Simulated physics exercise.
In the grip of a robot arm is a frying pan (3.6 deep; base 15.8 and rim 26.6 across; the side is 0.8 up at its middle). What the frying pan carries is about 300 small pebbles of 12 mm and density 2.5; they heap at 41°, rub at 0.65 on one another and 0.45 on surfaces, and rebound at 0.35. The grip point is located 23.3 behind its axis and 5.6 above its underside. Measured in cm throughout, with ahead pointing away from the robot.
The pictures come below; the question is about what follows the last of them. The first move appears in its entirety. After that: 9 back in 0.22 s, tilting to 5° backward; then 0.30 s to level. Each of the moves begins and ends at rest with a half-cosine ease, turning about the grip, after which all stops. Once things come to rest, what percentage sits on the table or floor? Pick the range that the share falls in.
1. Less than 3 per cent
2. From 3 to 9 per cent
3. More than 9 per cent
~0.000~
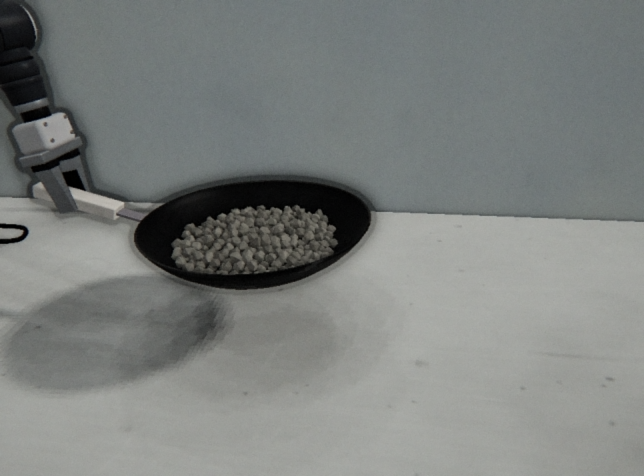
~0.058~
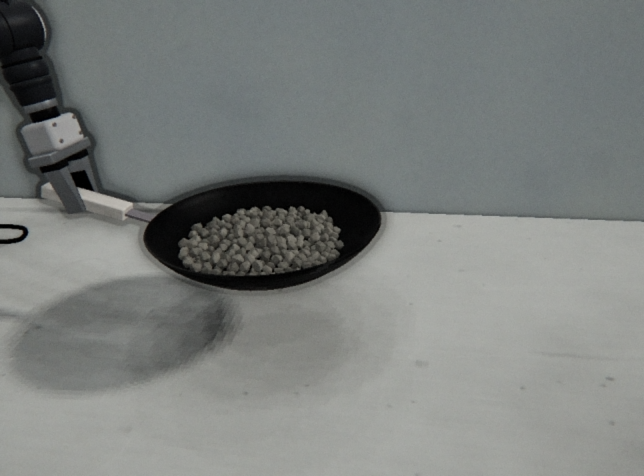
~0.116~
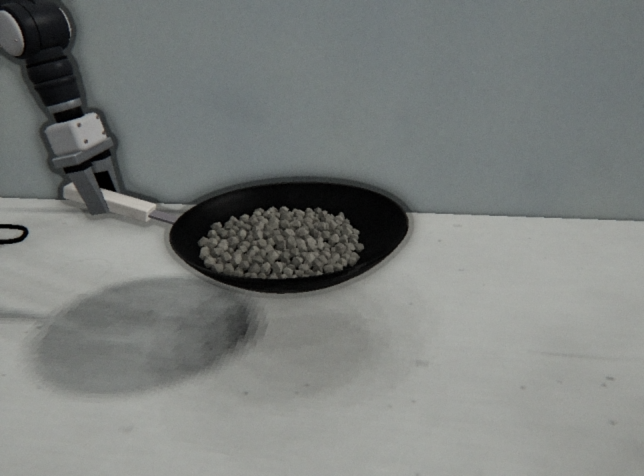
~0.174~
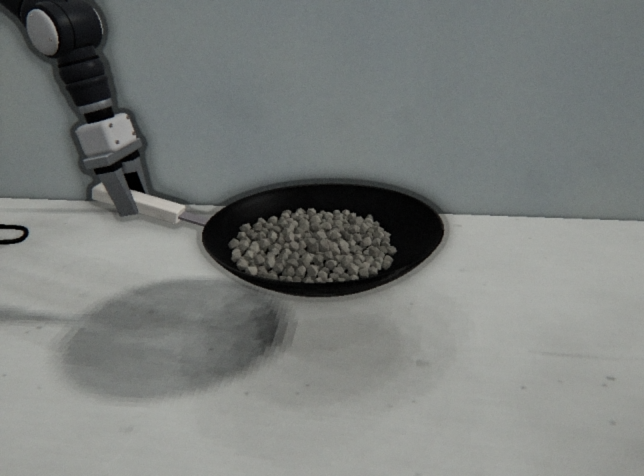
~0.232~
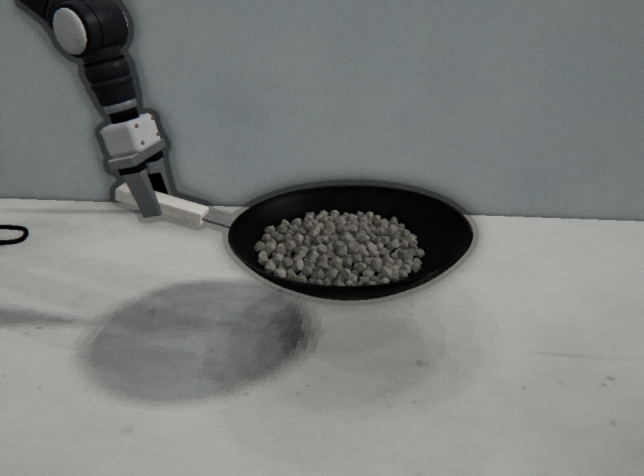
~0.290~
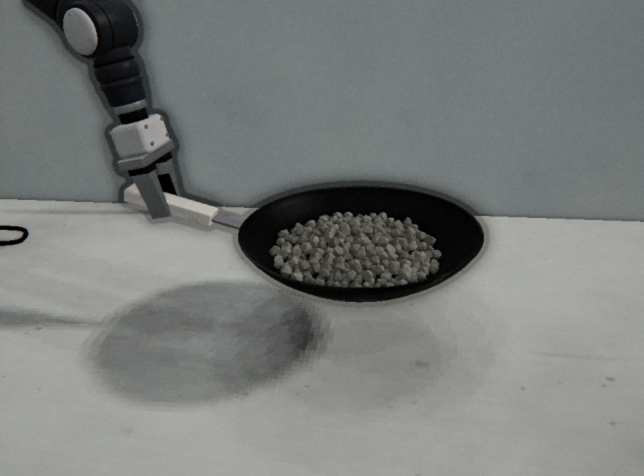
1.
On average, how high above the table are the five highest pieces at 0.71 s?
14 cm, roughly.
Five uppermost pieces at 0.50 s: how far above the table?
16 cm or so.
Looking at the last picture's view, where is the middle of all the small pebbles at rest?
Near pixel (275, 243).
After 0.50 s, tilted 5° backward, highest piece 17 above the table; 303 in the frying pan.
After 0.71 s, tilted 1° backward, highest piece 14 above the table; 303 in the frying pan.
After 1.01 s, level, highest piece 14 above the table; 303 in the frying pan.
After 2.06 s, level, highest piece 14 above the table; 303 in the frying pan.
At rest, 303 in the frying pan. That is 0 % on the table or floor.
